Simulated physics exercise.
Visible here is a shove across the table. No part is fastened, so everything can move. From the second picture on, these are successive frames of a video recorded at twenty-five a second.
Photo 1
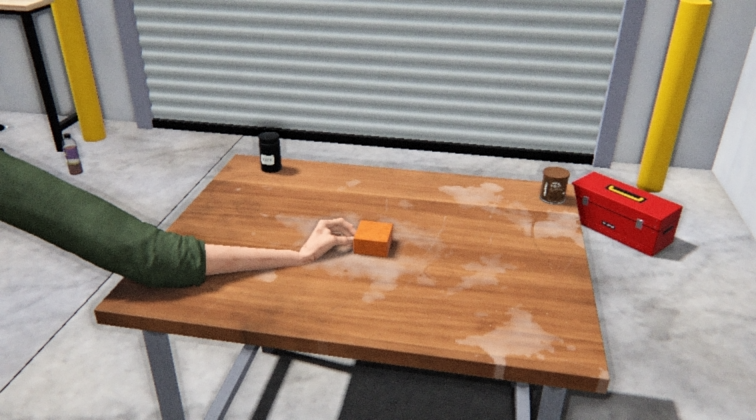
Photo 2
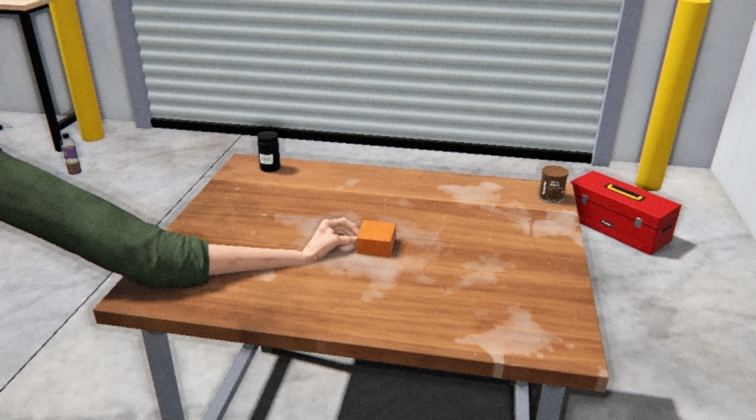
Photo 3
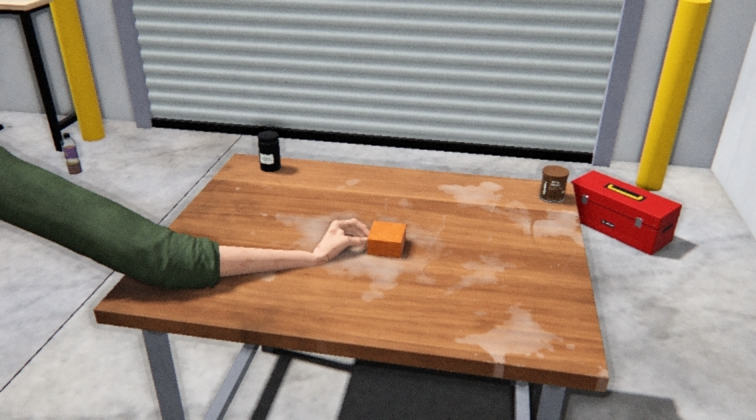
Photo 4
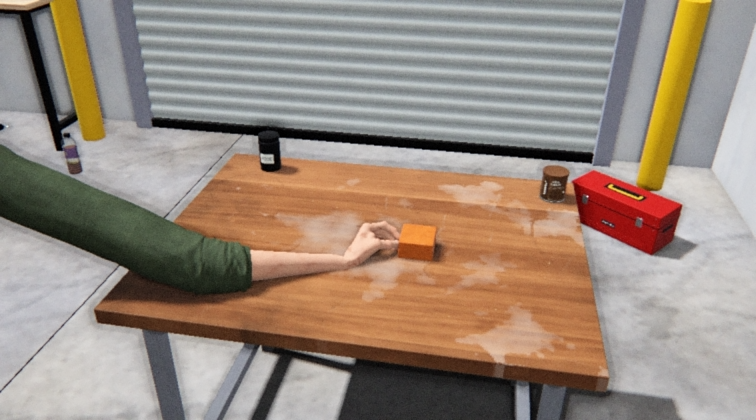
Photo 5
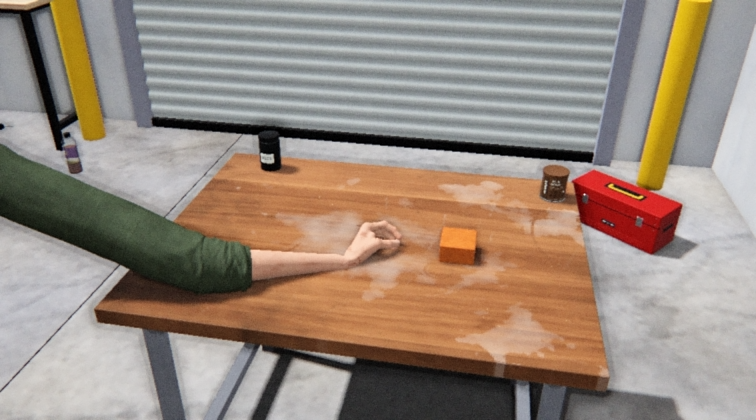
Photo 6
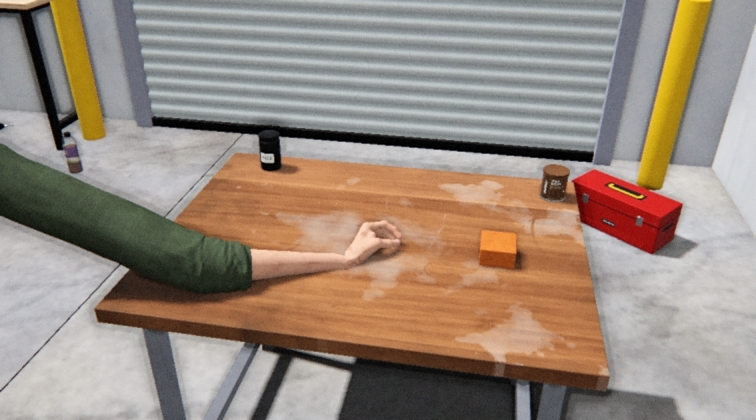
A hand pushes an orange block rightward across a wooden table, and it slides onward alone.
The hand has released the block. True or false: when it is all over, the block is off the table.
True.
Then, 0.20 s later than the last frame, orange block now off the table.
Then, 0.50 s later than the last frame, things are still on the move.
When it is over, off the table, orange block.
